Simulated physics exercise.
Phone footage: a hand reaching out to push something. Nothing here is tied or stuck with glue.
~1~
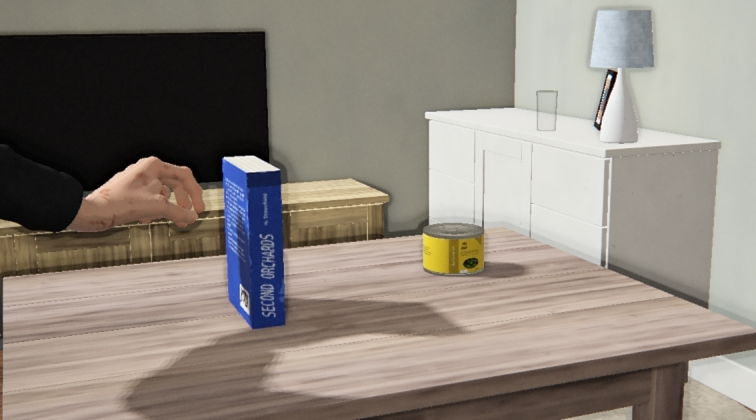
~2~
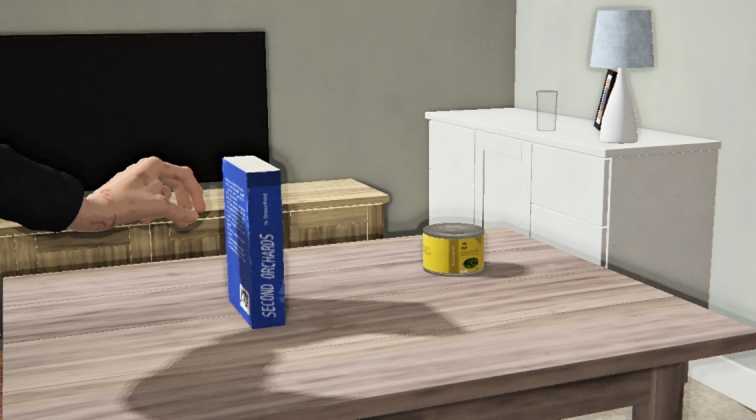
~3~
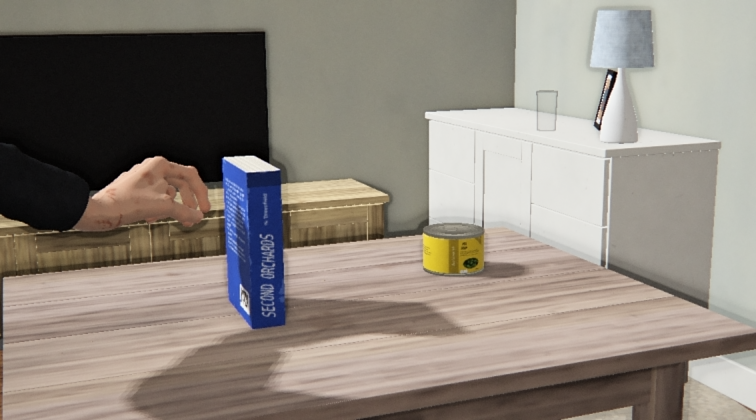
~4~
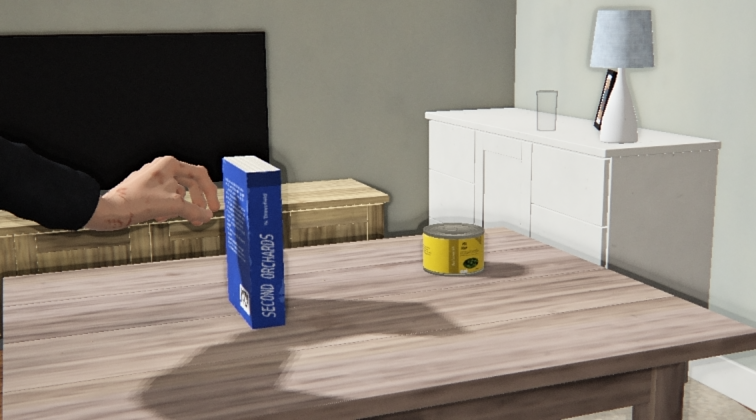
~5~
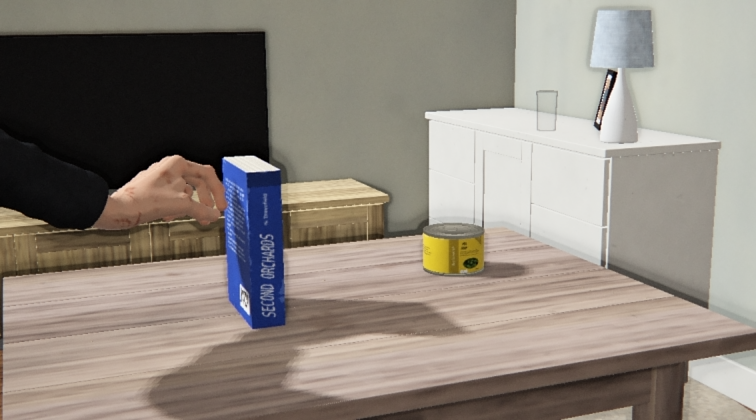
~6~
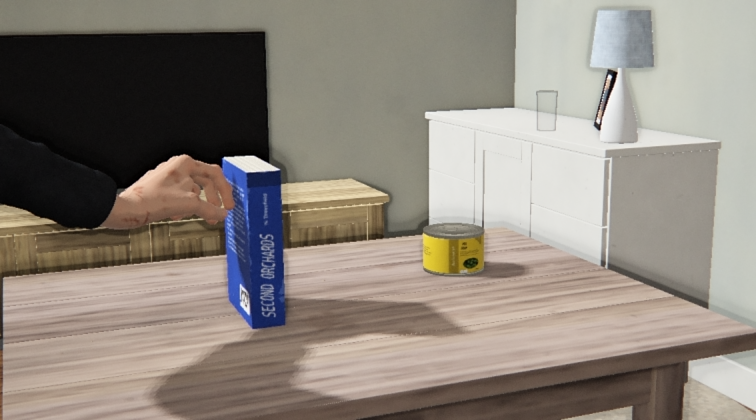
A hand hovering, then edging slightly right to the upright blue book, which stays still near a yellow can on a wooden table.
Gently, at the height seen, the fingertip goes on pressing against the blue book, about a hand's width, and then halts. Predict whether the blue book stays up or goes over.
I expect it will fall.
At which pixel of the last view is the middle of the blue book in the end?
It winds up at roughly (347, 286).
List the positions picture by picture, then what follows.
Blue book (253, 239), in the first frame.
Blue book (253, 239), in the second frame.
Blue book (253, 239), in the third frame.
Blue book (253, 239), in the fourth frame.
Blue book (253, 239), in the fifth frame.
Blue book (253, 239), in the sixth frame.
Then, 0.30 s past the last view, blue book rocked 12° from its first pose near (269, 236).
Then, 0.60 s past the last view, blue book rocked 47° from its first pose near (312, 245).
Then, 0.70 s past the last view, blue book on its side near (345, 285).
Then, 0.80 s past the last view, blue book resting near (345, 285).
Finally, down or leaning hard on the table, blue book. Final places as the last picture's camera would see them, blue book near (346, 285).
